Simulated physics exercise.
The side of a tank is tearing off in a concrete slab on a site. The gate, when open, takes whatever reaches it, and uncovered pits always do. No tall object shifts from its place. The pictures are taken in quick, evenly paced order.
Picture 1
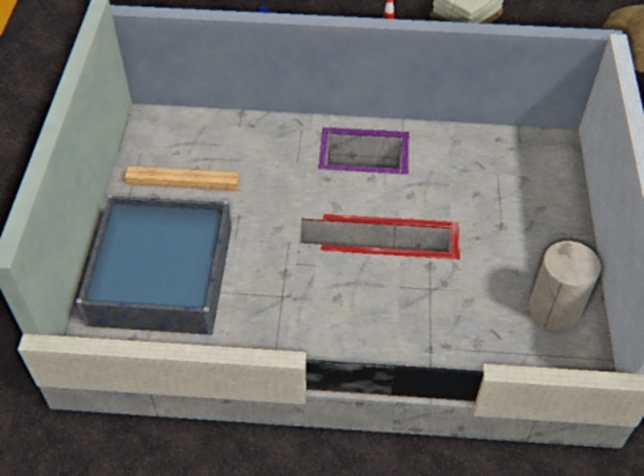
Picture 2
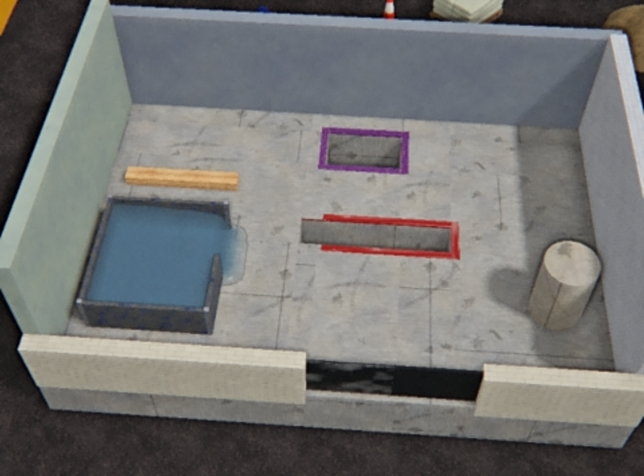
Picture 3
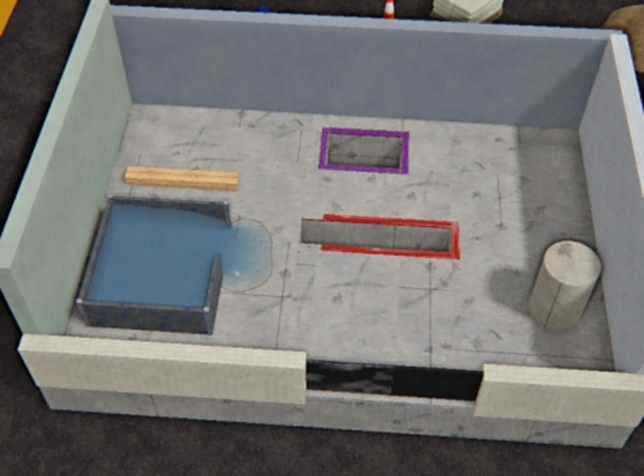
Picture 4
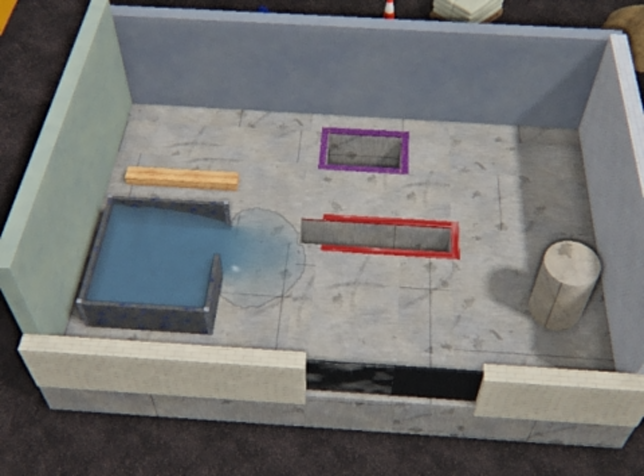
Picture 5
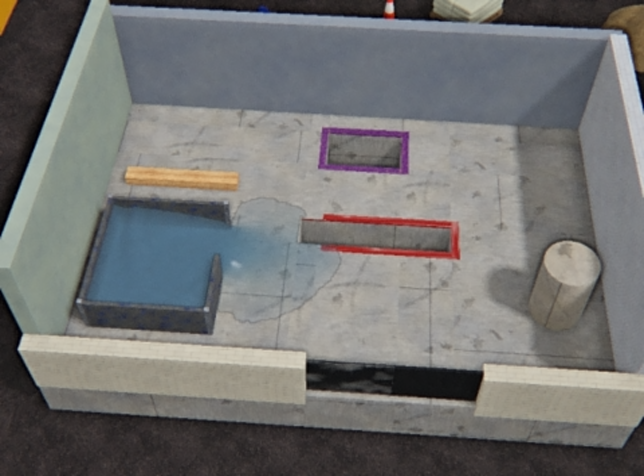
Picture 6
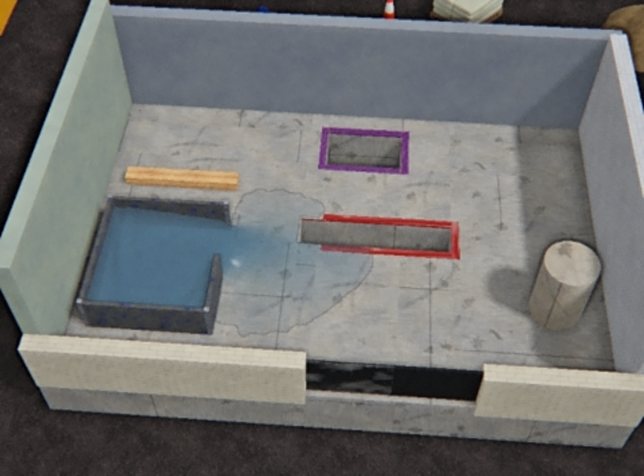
A walled concrete slab on a building site, open at a gap in the front wall, is seen from above by a still camera. A dark-rimmed tank of blue water sits at left below a wooden beam, with purple-edged and red-edged pits near the middle and a pale cylinder at right. The tank's right side opens, and water pours out, spreading rightward in a thin, widening sheet around the red-edged pit's left end.
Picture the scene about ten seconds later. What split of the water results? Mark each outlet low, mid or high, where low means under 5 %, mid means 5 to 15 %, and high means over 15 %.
Marks - gate: Low, red pit: High, purple pit: Mid.
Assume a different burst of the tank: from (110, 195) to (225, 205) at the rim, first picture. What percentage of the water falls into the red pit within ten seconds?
I'd estimate the red pit takes around 14 percent.
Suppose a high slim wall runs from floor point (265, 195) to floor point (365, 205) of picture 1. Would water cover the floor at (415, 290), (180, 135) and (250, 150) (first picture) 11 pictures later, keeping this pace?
In turn: Under water, no water, clear.
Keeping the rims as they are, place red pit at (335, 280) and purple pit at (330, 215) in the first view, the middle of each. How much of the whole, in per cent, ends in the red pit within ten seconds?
Note: Red pit, 40 percent.
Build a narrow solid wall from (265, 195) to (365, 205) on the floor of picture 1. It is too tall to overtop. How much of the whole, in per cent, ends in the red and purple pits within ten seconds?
Shares in percent - red: 45; purple: 0.
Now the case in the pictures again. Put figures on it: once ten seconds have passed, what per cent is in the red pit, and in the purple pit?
Estimates: 34 % and 10 %.
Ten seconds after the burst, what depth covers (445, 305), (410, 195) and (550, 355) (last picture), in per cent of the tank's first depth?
Approx. values, in order: 8 %, 2 %, 10 %.
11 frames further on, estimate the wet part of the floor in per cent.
Around 35 percent of it.
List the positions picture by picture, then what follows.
Still water in the open tank at (157, 254), in the first picture.
Water pours out at (222, 247) and has run to (231, 280), in the second picture.
The front is at (259, 279), out from the gap at (222, 248), in the third picture.
Water pours out at (222, 248) and has run to (297, 272), in the fourth picture.
Water pours out at (222, 247) and has run to (333, 264), in the fifth picture.
The front is at (366, 257), out from the gap at (222, 247), in the sixth picture.
A moment on, water covers 20 % of the floor; the gate 0 %, the red pit 6 %, the purple pit 0 %.
Next, water covers 35 % of the floor; the gate 0 %, the red pit 13 %, the purple pit 2 %.
Then, water covers 40 % of the floor; the gate 0 %, the red pit 20 %, the purple pit 5 %.
Later, water covers 45 % of the floor; the gate 0 %, the red pit 28 %, the purple pit 8 %.
In the end, water covers 55 % of the floor; the gate 0 %, the red pit 34 %, the purple pit 10 %.
